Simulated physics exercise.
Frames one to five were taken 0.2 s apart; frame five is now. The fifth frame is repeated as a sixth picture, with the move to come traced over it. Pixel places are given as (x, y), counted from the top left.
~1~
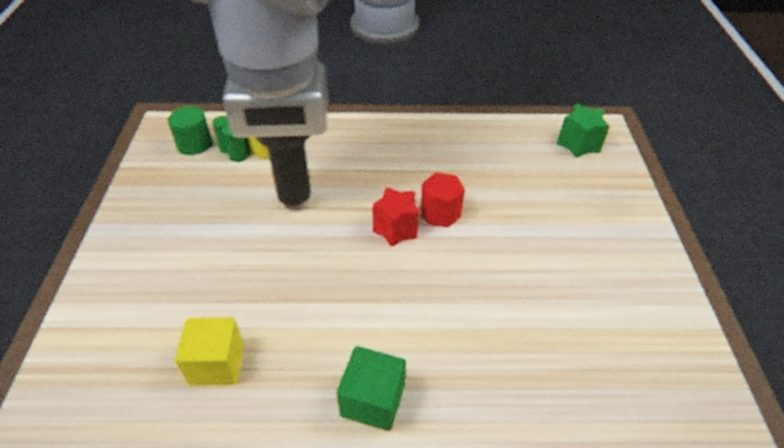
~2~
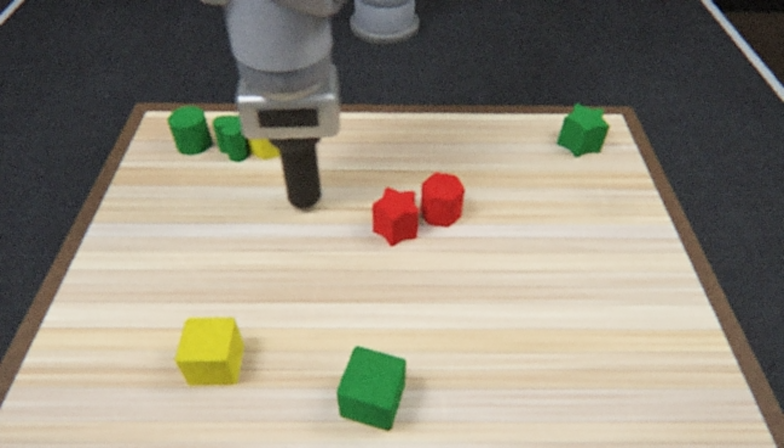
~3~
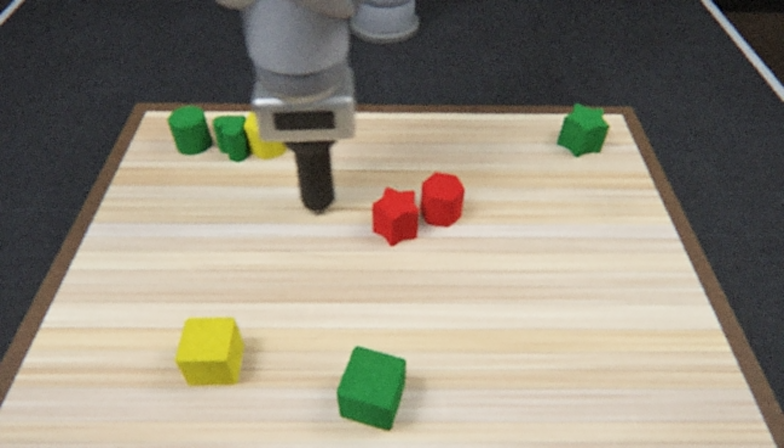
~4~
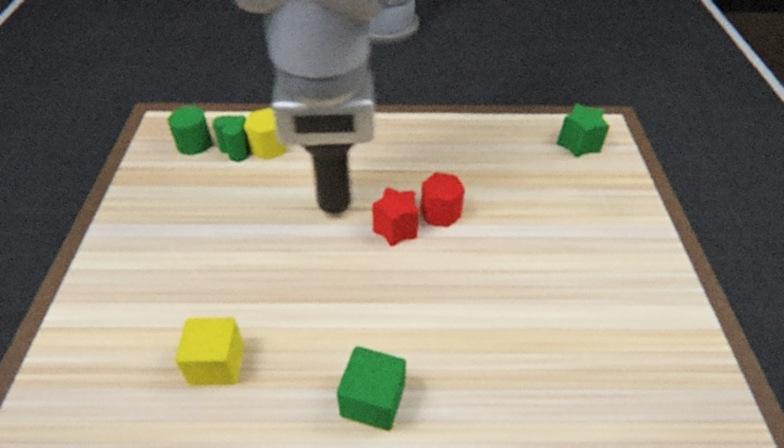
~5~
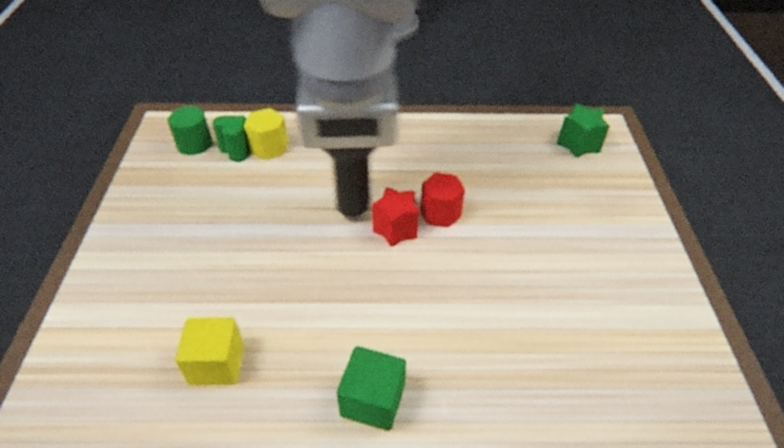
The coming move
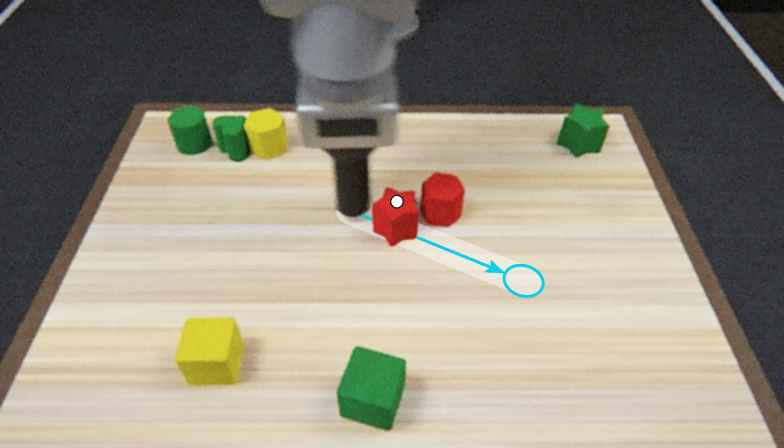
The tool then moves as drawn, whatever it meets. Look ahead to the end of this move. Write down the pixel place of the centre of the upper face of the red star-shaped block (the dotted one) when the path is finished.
Its top centre lands on (570, 270).
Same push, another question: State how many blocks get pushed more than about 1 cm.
It shifts a single block.
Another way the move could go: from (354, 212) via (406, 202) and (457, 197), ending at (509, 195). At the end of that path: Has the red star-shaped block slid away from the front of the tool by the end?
Yes
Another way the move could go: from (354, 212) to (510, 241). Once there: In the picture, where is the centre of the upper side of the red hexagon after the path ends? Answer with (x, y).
Most likely (475, 178).
The drawn path runs from (354, 212) to (524, 280); the dot is on the red star-shaped block.
On the path given first. One third of the way, tool at (407, 226); red star-shaped block at (441, 219); red hexagon at (447, 185), turned 15° anticlockwise.
Two thirds of the way, tool at (465, 249); red star-shaped block at (504, 243); red hexagon at (447, 185), turned 15° anticlockwise.
At the end, tool at (526, 273); red star-shaped block at (570, 270); red hexagon at (447, 185), turned 15° anticlockwise.
